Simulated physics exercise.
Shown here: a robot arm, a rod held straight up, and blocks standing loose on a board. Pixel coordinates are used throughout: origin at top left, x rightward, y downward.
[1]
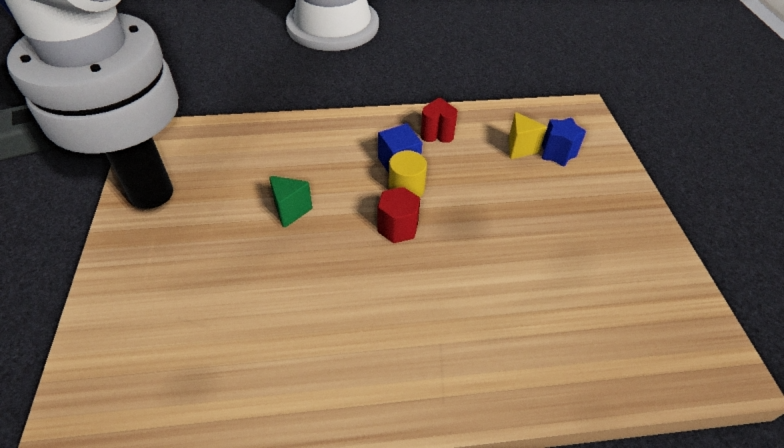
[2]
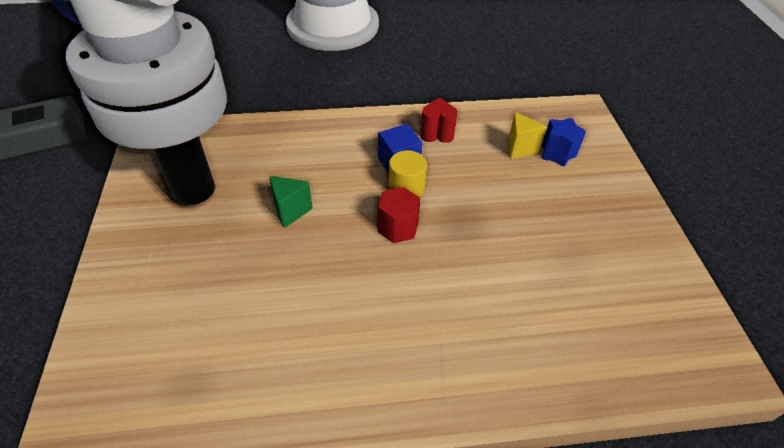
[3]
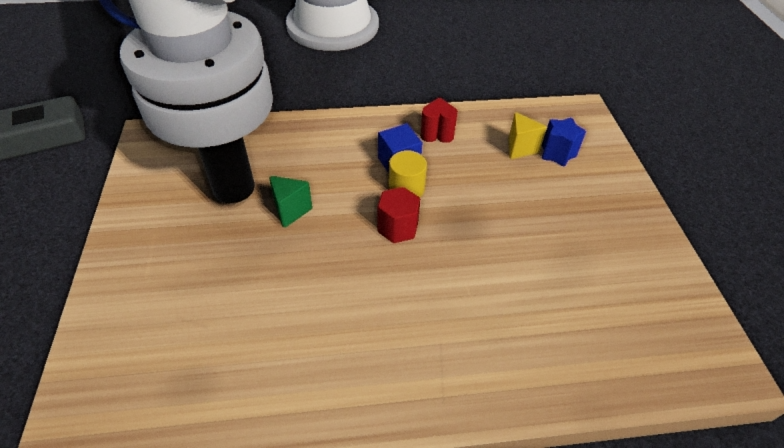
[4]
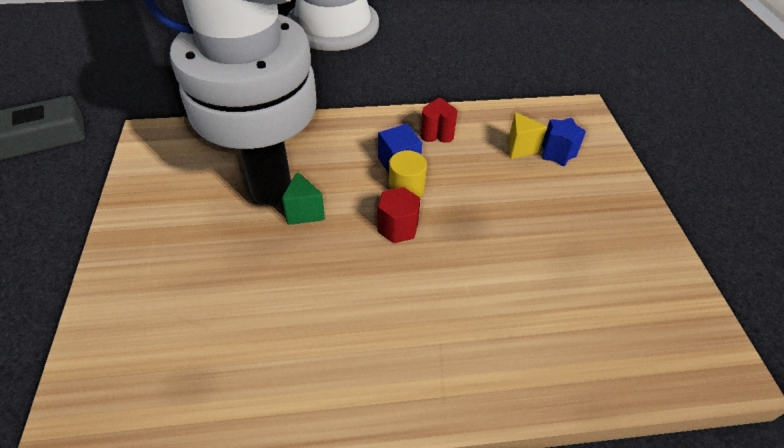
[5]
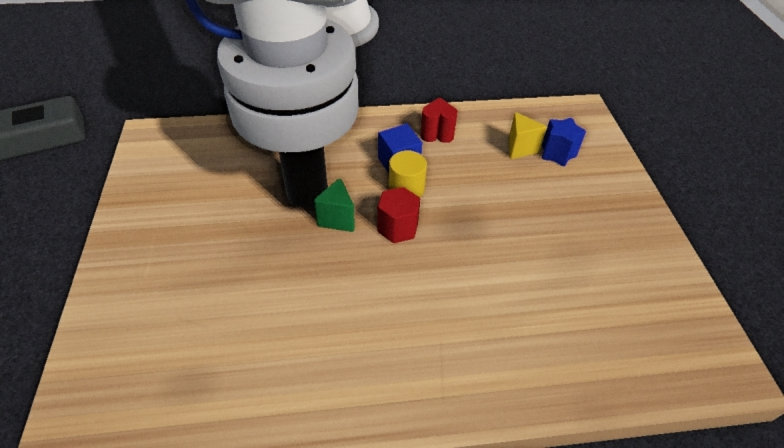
A grey and white robot arm with a black upright rod reaches over a pale wooden board on a dark surface, seen from above at a steady angle. A green triangular block sits left of a red six-sided block, yellow cylinder and blue block, with more red, yellow and blue pieces behind and to the right. The rod slides rightward, meets the green block, and pushes it, turning, toward the red one.
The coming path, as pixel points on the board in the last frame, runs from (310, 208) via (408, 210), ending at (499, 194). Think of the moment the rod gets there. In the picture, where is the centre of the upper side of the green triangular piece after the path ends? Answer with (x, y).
Located at (380, 211).
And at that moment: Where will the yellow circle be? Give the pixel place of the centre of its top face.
The spot you're after is about (429, 156) in the image.
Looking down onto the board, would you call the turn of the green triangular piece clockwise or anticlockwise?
From the top, the block rotates clockwise.
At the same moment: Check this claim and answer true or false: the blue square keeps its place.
That is true.
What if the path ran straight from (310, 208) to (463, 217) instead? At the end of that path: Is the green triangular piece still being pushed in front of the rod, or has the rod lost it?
My guess is it ends up beside or behind the rod.
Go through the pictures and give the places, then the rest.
Rod tip (153, 195); block tops, green triangular piece (286, 186); red six-sided block (399, 202); blue square (400, 137); yellow circle (408, 162), in the first frame.
Rod (195, 192); blocks unchanged, in the second frame.
Rod (235, 190); blocks unchanged, in the third frame.
Rod (272, 191); green triangular piece (301, 188), in the fourth frame.
Rod (308, 194); green triangular piece (336, 194); red six-sided block (399, 202); blue square (400, 137); yellow circle (408, 162), in the fifth frame.
What follows on the original path. One third of the way, rod (376, 195); green triangular piece (379, 209), turned 35° clockwise; red six-sided block (415, 209), turned 25° anticlockwise.
Two thirds of the way, rod (443, 195); green triangular piece (380, 211), turned 45° clockwise; red six-sided block (431, 214), turned 15° clockwise; yellow circle (429, 156).
At the end, rod (503, 180); green triangular piece (380, 211), turned 45° clockwise; red six-sided block (431, 214), turned 15° clockwise; blue square in place; yellow circle (429, 156).
